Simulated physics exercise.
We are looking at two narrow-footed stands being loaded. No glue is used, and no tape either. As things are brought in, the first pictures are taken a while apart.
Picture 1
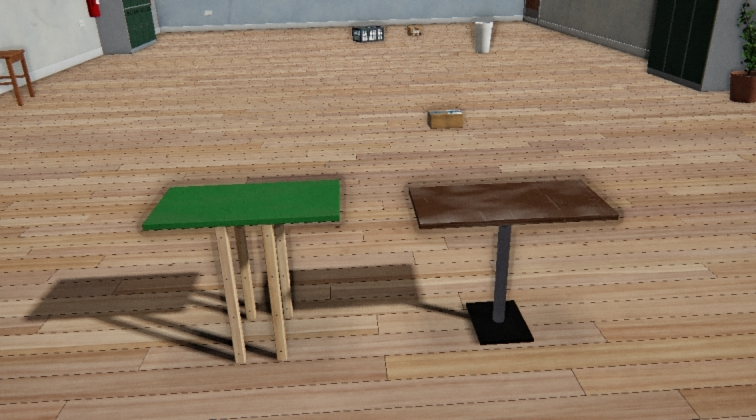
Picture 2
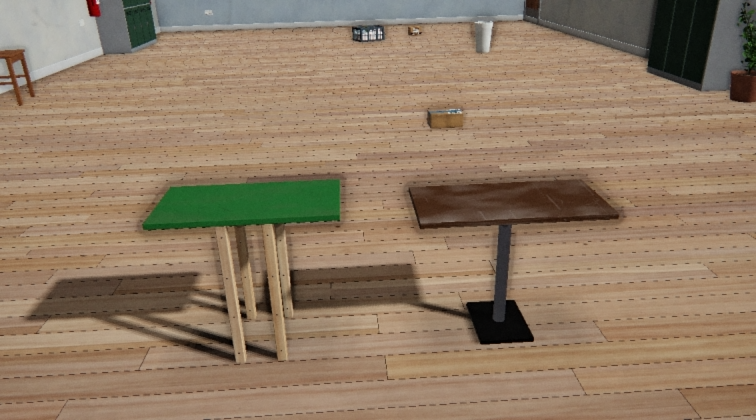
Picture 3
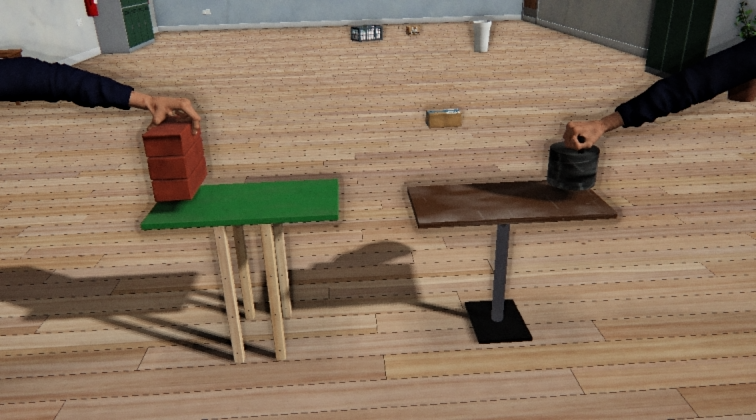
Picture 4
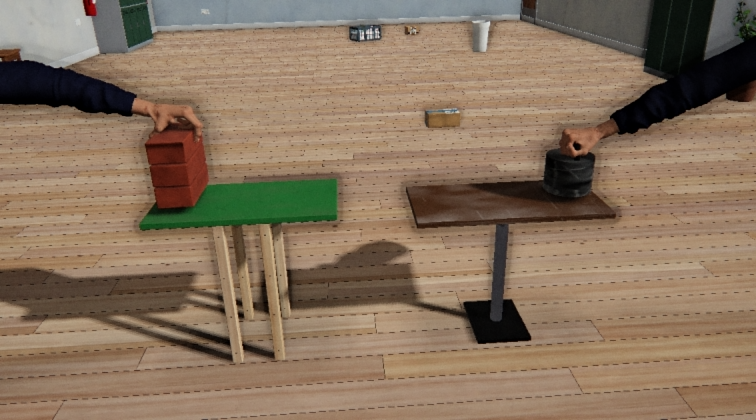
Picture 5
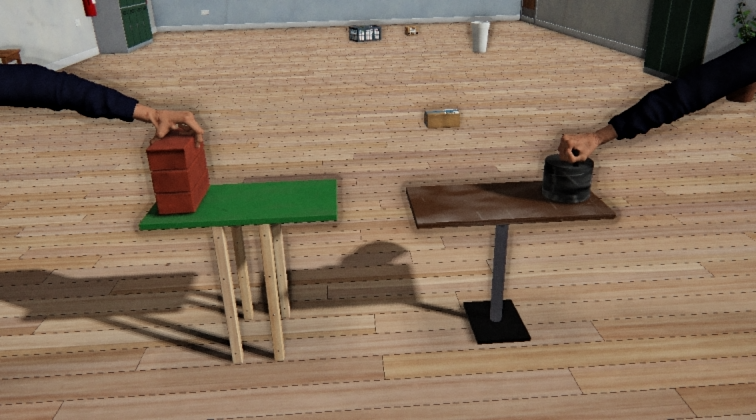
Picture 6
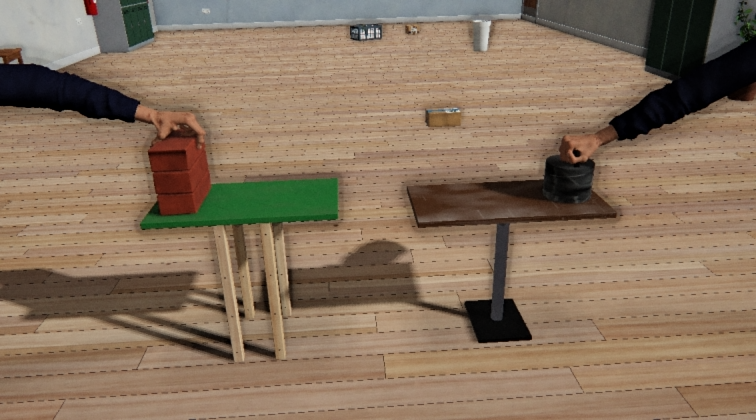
In a room with a wooden floor, a green table and a brown table stand empty before two hands reach in from either side, setting red bricks on the green one's left end and a dark round object on the brown one's right.
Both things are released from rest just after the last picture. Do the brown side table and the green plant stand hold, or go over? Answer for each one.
The brown side table goes over; the green plant stand goes over.
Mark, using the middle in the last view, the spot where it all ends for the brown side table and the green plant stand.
The first finishes at (625, 246), while the second finishes at (111, 277).
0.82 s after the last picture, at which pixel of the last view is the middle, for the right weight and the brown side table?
The right weight around (717, 278); the brown side table around (635, 236).
Then, 0.56 s after the last picture, brown side table tipped 37° from how it was near (589, 208); green plant stand tipped 19° from how it was near (192, 205).
Then, 0.82 s after the last picture, brown side table tipped 69° from how it was near (635, 236); green plant stand tipped 63° from how it was near (109, 268).
At rest, the brown side table overbalances, near (625, 246); the green plant stand overbalances, near (111, 277).
